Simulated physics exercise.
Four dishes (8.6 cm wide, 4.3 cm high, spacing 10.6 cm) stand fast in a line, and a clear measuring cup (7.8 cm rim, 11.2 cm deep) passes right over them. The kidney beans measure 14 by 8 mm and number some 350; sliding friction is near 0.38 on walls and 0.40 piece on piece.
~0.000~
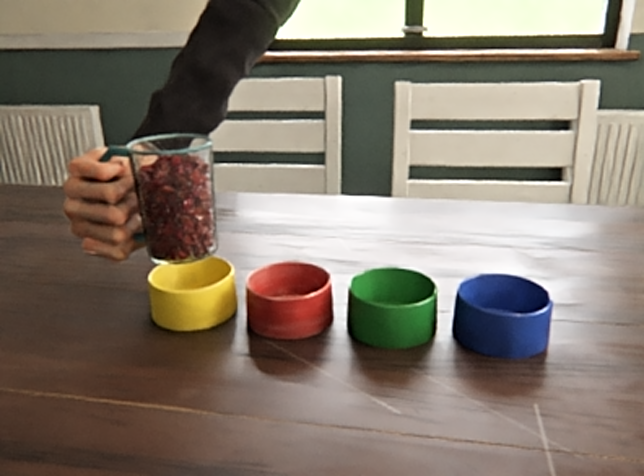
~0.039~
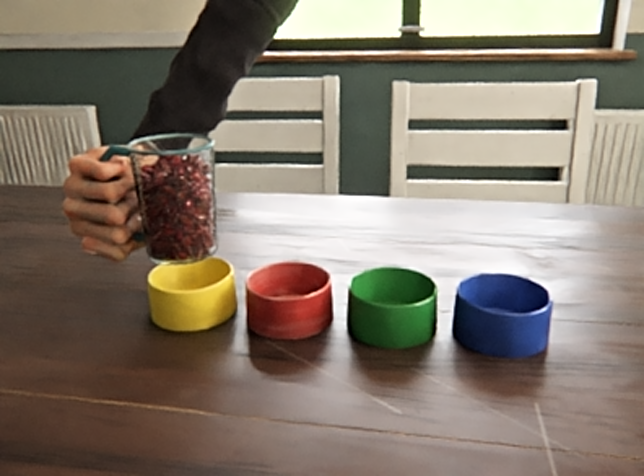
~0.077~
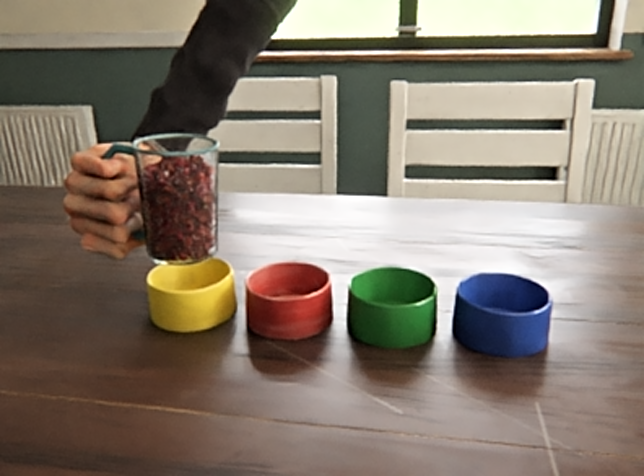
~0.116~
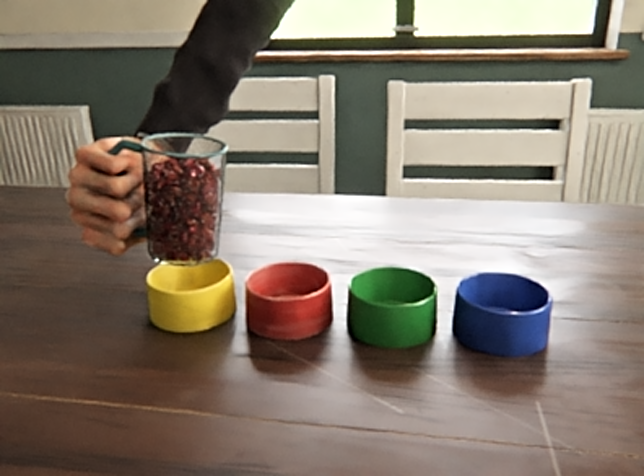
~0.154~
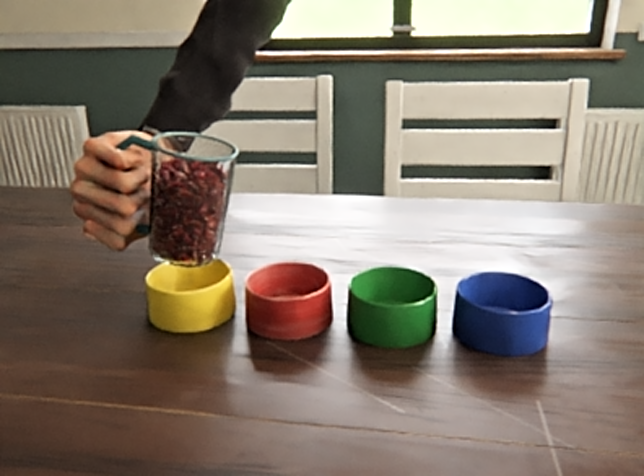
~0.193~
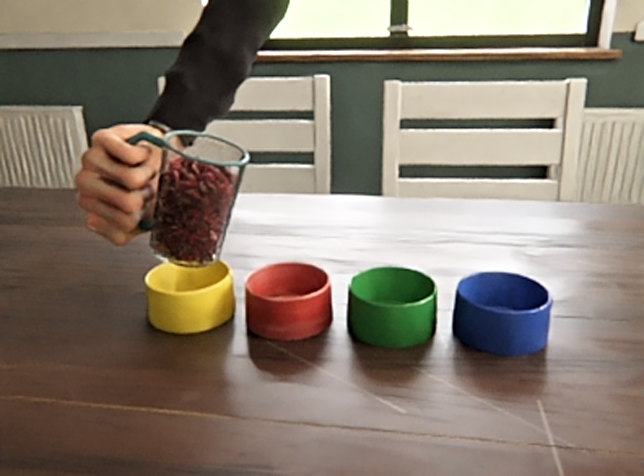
A hand shifts a clear cup of dark red pieces slightly right, tilting it above a yellow dish.
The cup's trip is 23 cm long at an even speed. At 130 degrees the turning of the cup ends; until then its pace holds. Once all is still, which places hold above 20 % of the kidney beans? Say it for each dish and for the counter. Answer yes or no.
Red dish: No; blue dish: No; green dish: Yes; yellow dish: No; on the counter: Yes.
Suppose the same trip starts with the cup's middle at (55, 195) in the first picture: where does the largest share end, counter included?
Most goes to: Red.
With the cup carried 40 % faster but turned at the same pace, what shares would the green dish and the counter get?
Then: Green 10; counter 60.
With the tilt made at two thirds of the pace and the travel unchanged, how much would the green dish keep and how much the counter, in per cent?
Then: Green 0, counter 50.
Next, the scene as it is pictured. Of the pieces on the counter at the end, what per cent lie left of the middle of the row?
About 0 per cent.
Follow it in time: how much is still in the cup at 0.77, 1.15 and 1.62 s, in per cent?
About 100, 25, 0.
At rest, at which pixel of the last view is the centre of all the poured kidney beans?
Around (412, 310).
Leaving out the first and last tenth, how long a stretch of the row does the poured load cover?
About 11 cm.
After 0.77 s, tilt 94 degrees; cup holds 100 %.
Then, at 1.15 s, tilt 130 degrees; cup holds 25 %, green 70 %.
After 1.62 s, tilt 130 degrees; cup holds 0 %, blue 5 %, green 60 %.
By 2.5 s all is still; red 0 %, blue 5 %, green 60 %, yellow 0 %, counter 40 %.
